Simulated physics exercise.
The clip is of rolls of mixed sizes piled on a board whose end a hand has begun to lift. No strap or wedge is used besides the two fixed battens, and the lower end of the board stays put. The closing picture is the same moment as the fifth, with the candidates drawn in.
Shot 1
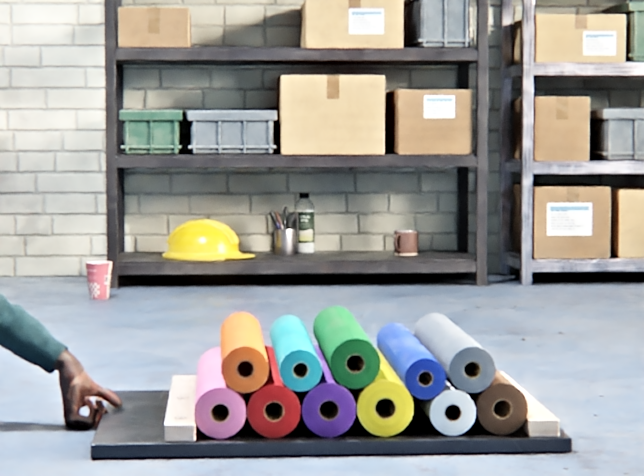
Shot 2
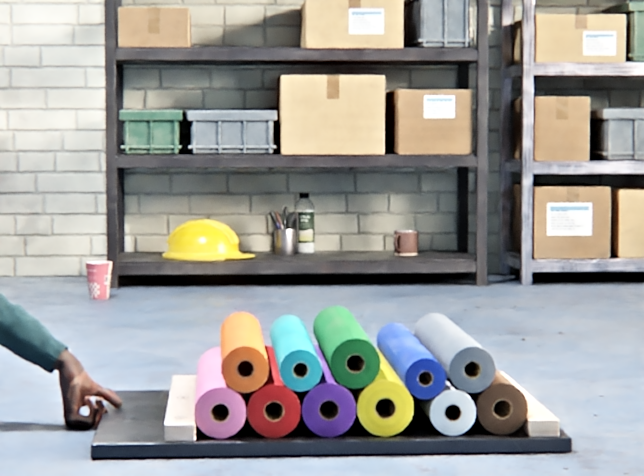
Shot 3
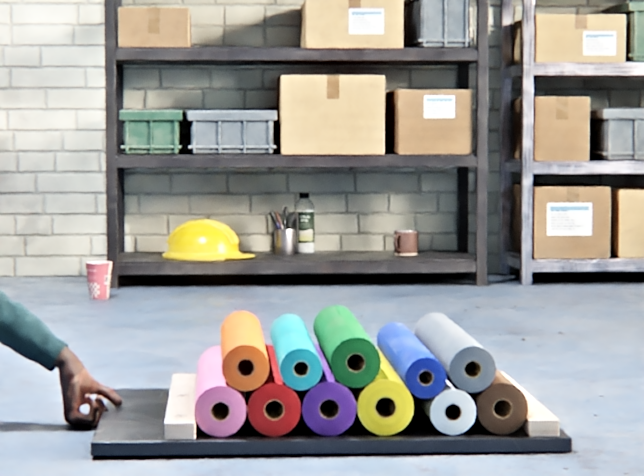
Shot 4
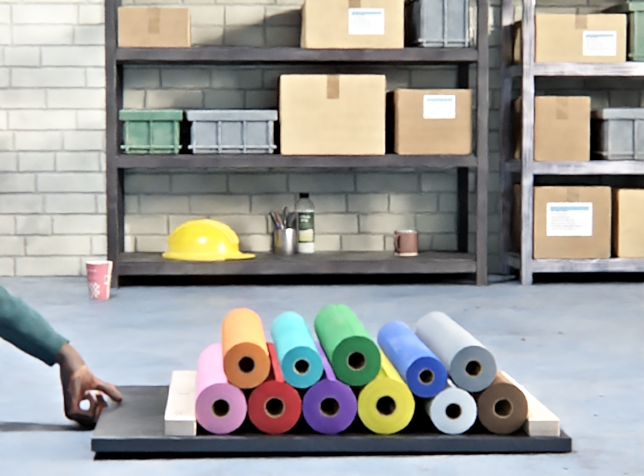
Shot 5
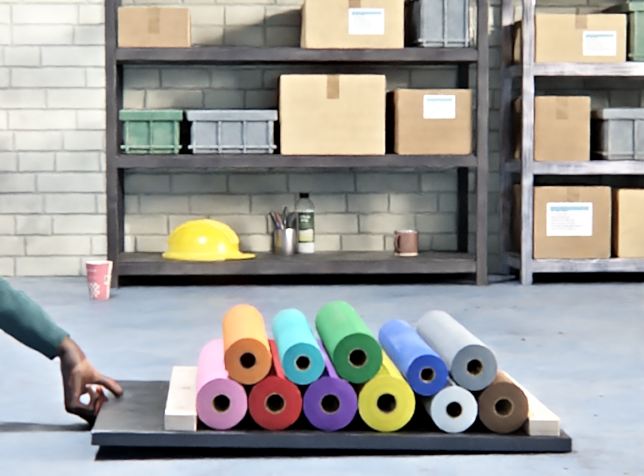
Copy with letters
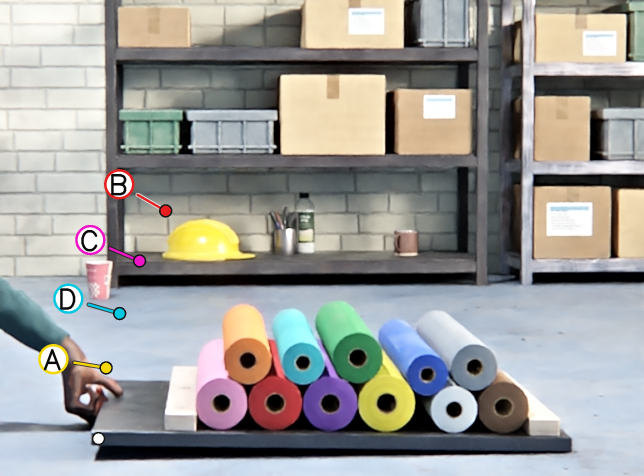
A hand slightly raising the left end of a dark board stacked with colourful rolls between pale wooden blocks in a storeroom.
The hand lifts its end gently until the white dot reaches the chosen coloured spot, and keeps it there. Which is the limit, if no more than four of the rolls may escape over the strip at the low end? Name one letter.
B is the limit.
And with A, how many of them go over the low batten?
The count is none.
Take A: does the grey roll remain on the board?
Yes, with A.
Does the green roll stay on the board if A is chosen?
Yes.
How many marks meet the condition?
Four of them.
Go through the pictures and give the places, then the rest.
The first picture shows red roll (274, 411); purple roll (329, 410); yellow roll (385, 408).
The second picture shows yellow roll (385, 408); white roll (453, 412).
The third picture shows board (323, 409); pink roll (220, 411); red roll (274, 410); turquoise roll (301, 369).
The fourth picture shows board (323, 408); pink roll (221, 408); red roll (275, 407).
The fifth picture shows board (323, 405); pink roll (221, 403); red roll (275, 403).
On the marked copy, A at (106, 368); B at (165, 211); C at (140, 261); D at (119, 313); the white dot at (98, 439).
Taking B. A third of the way, board at 17°.
Two thirds of the way, board at 30°.
When it is over, board at 30°, two over the low batten (grey, blue).
As for the rest, A none over the low batten; C two over the low batten (grey, blue); D none over the low batten.
